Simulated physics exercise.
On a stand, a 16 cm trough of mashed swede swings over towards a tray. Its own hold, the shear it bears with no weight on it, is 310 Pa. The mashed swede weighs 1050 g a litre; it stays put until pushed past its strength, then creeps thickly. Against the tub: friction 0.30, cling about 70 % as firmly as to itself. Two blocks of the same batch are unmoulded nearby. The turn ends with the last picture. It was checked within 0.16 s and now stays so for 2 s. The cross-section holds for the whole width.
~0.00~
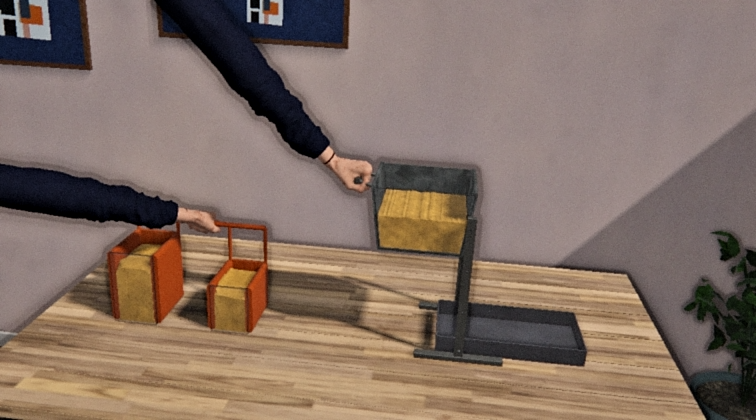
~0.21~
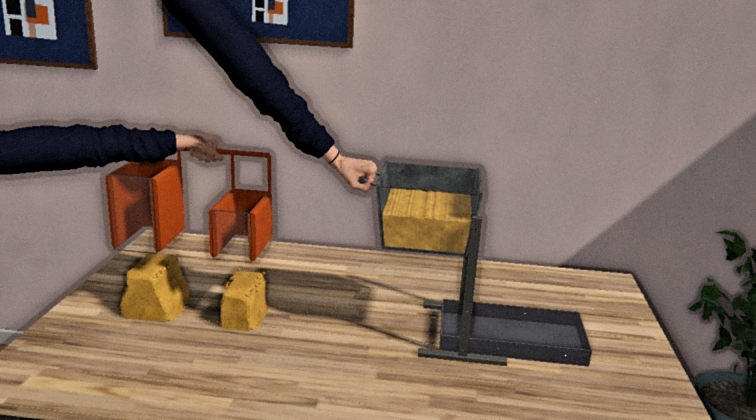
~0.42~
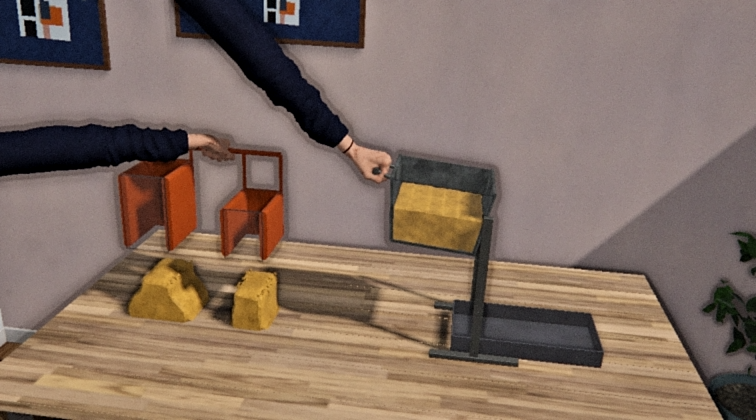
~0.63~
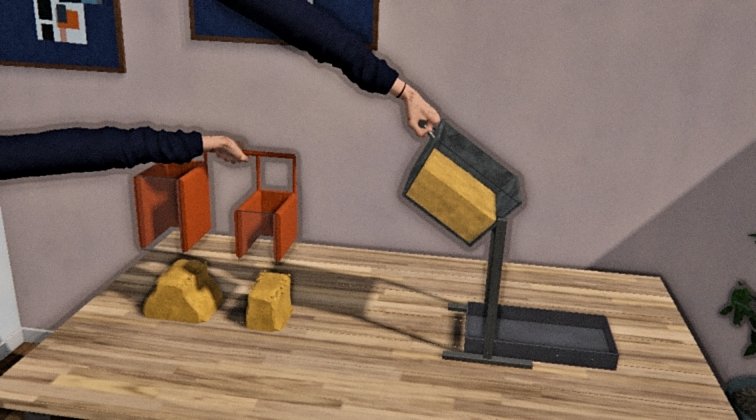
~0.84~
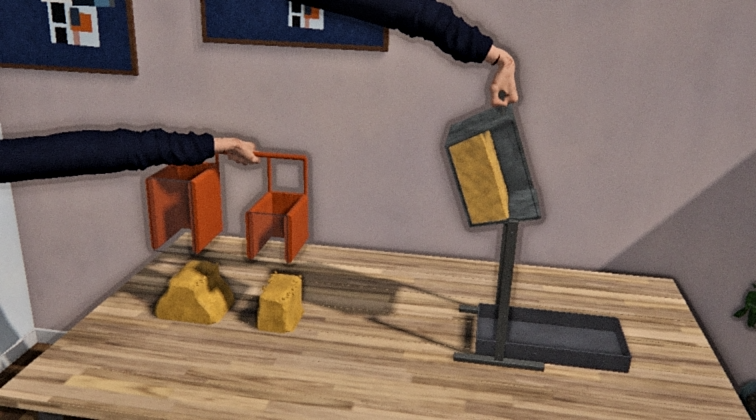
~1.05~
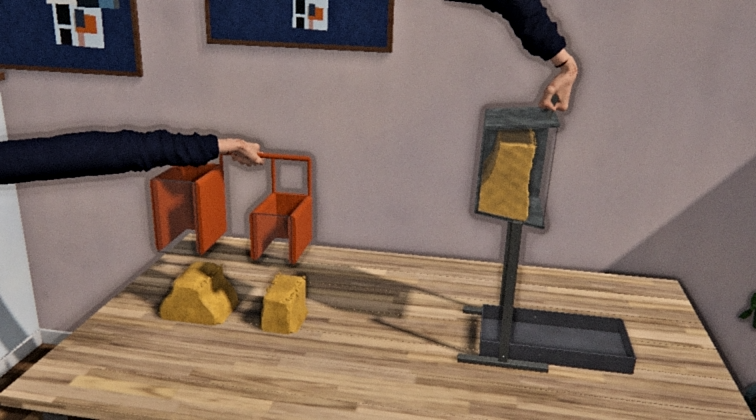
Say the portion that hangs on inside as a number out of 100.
The portion that hangs on inside is near 48 %.
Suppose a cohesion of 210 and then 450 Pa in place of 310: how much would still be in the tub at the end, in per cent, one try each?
In that order: 40 %, 55 %.
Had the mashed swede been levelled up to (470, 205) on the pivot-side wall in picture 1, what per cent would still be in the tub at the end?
Then about 30 %.
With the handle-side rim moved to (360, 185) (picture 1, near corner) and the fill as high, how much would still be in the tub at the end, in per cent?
In that case some 40 per cent.
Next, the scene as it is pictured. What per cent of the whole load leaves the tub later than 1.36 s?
About 3 %.
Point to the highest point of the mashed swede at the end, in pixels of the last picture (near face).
Near (507, 192).
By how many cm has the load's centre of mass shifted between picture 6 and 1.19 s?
Roughly 6 cm.
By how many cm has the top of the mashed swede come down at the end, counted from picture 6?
Roughly 12 cm.
After 1.19 s, the tub is at 91 degrees and holds 90 %.
After 1.36 s, the tub is at 91 degrees and holds 51 %.
After 1.53 s, the tub is at 91 degrees and holds 48 %.
After 1.70 s, the tub is at 91 degrees and holds 48 %.
After 3.05 s, the tub is at 91 degrees and holds 48 %.
